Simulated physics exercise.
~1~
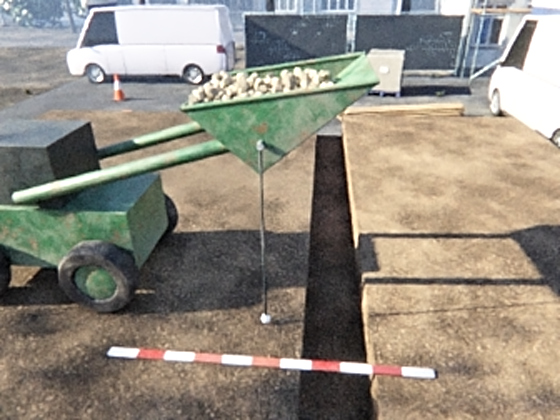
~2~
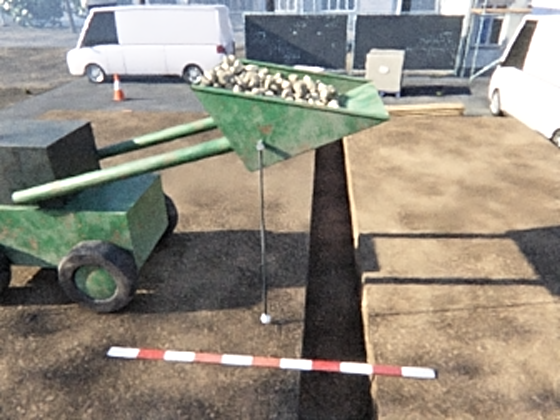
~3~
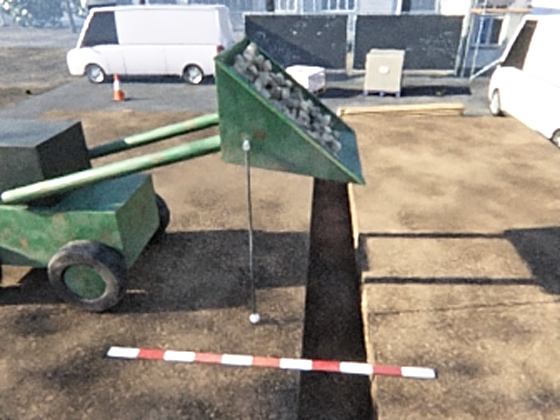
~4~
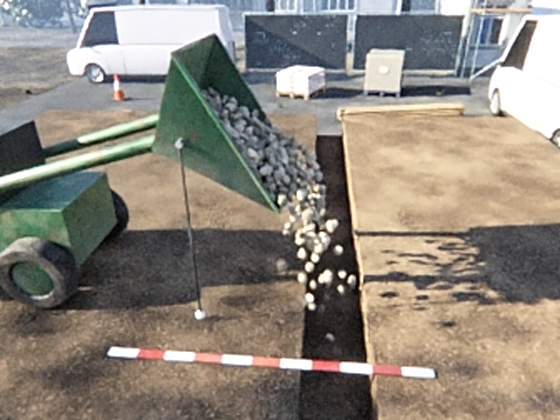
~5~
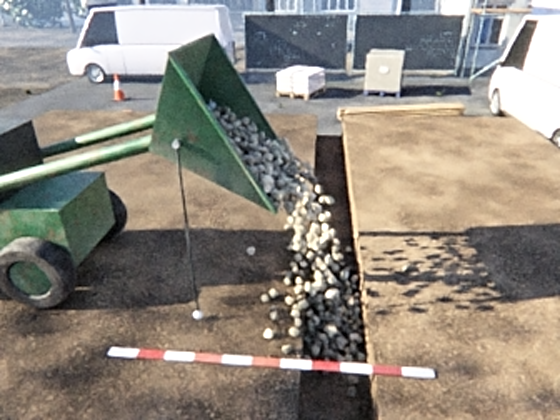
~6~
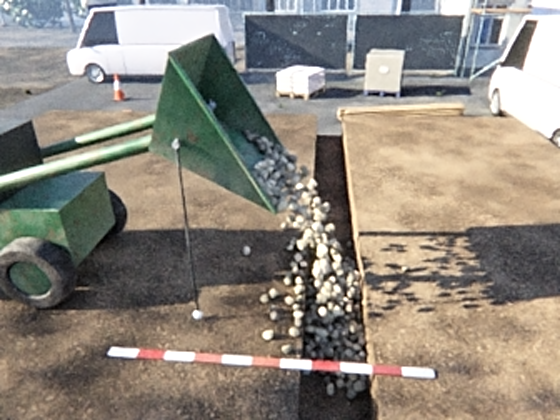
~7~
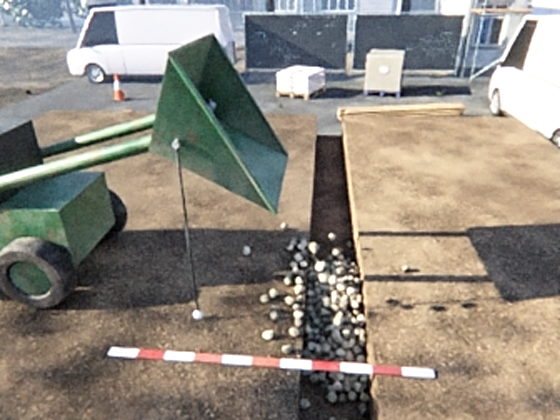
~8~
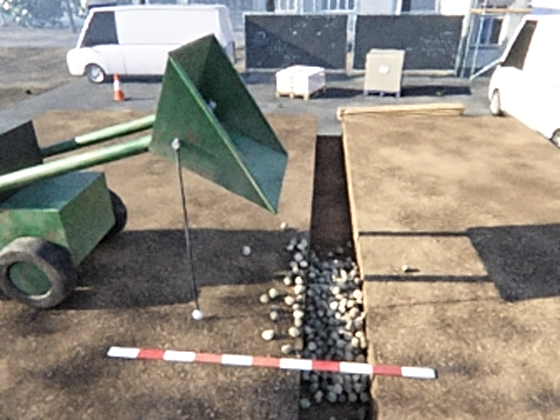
A green loader tipped its bucket of pale stones forward while backing away to the left, and the stones poured into the dark trench until the bucket was empty, leaving most heaped in the trench and a few scattered on the near side.
